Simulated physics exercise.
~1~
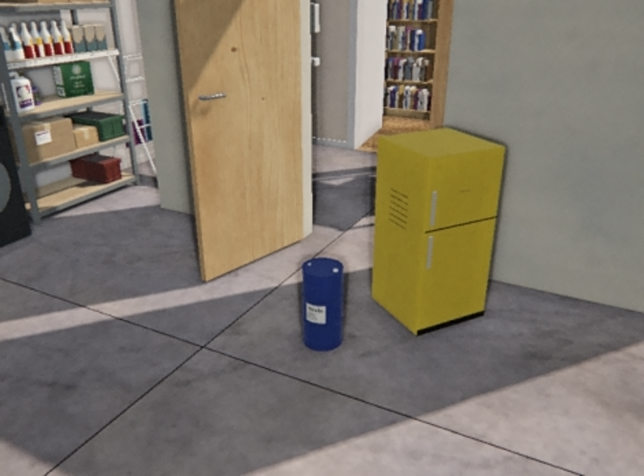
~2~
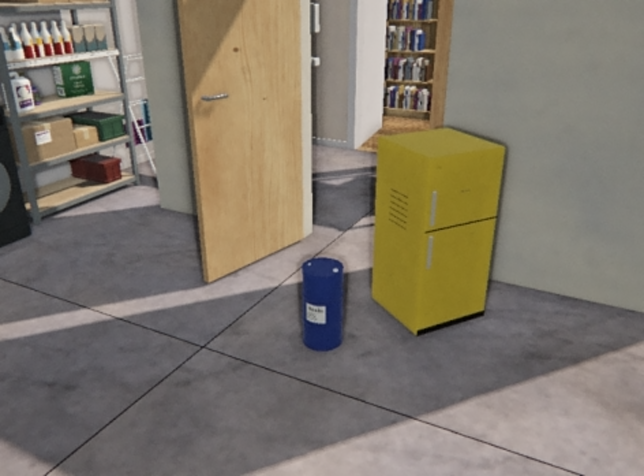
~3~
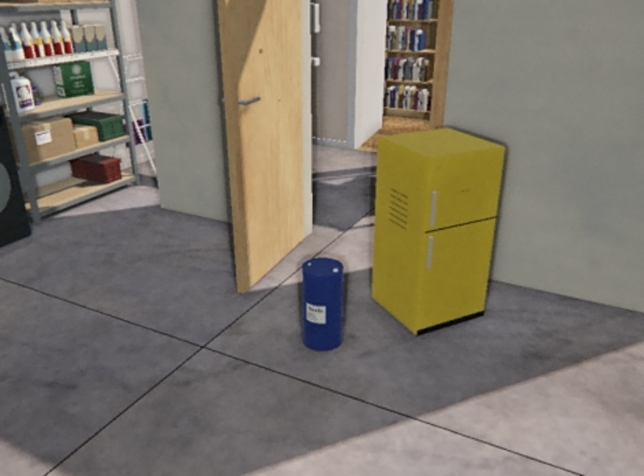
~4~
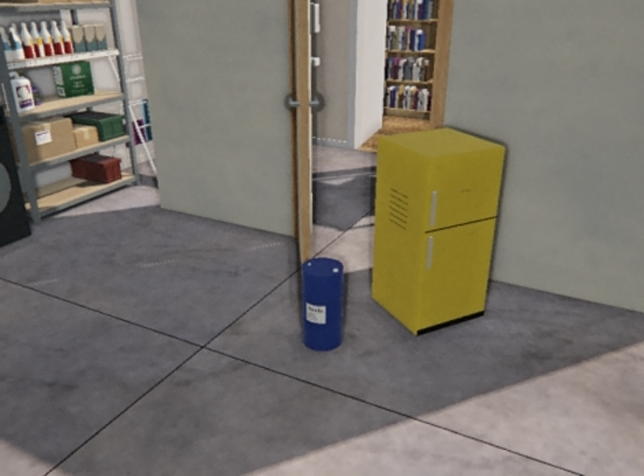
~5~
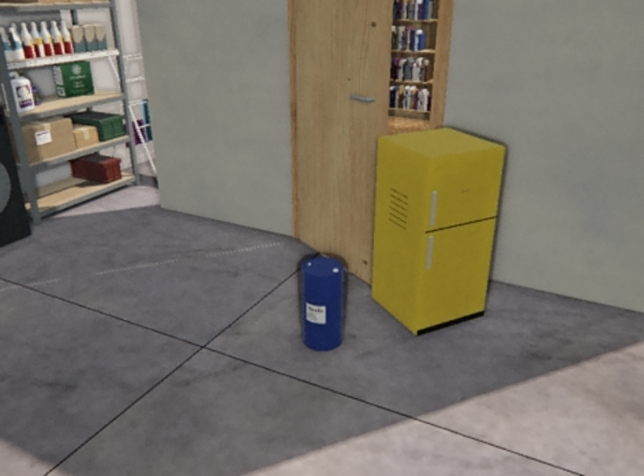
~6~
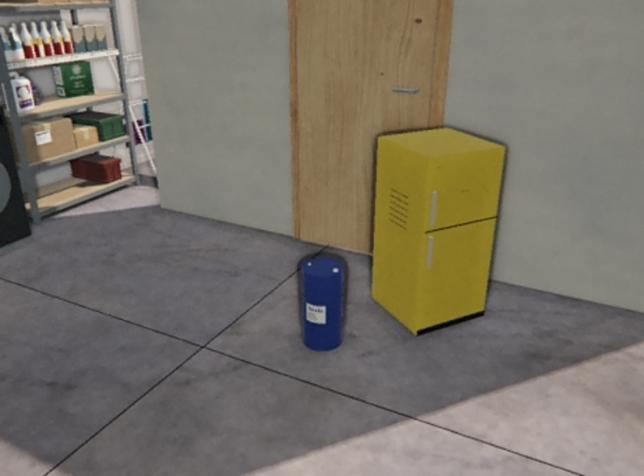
A wooden door stands wide open in a grey wall, with a blue canister and a yellow fridge-like appliance on the concrete floor before it and stocked shelves at the left. At first the door barely moves, then it begins to swing to the right, towards its frame. It turns edge-on behind the canister, then sweeps on across the opening, gradually hiding the shelves in the room beyond. Passing behind the appliance, it shuts fully and rests flush in the doorway. The canister and the appliance stay where they were throughout.
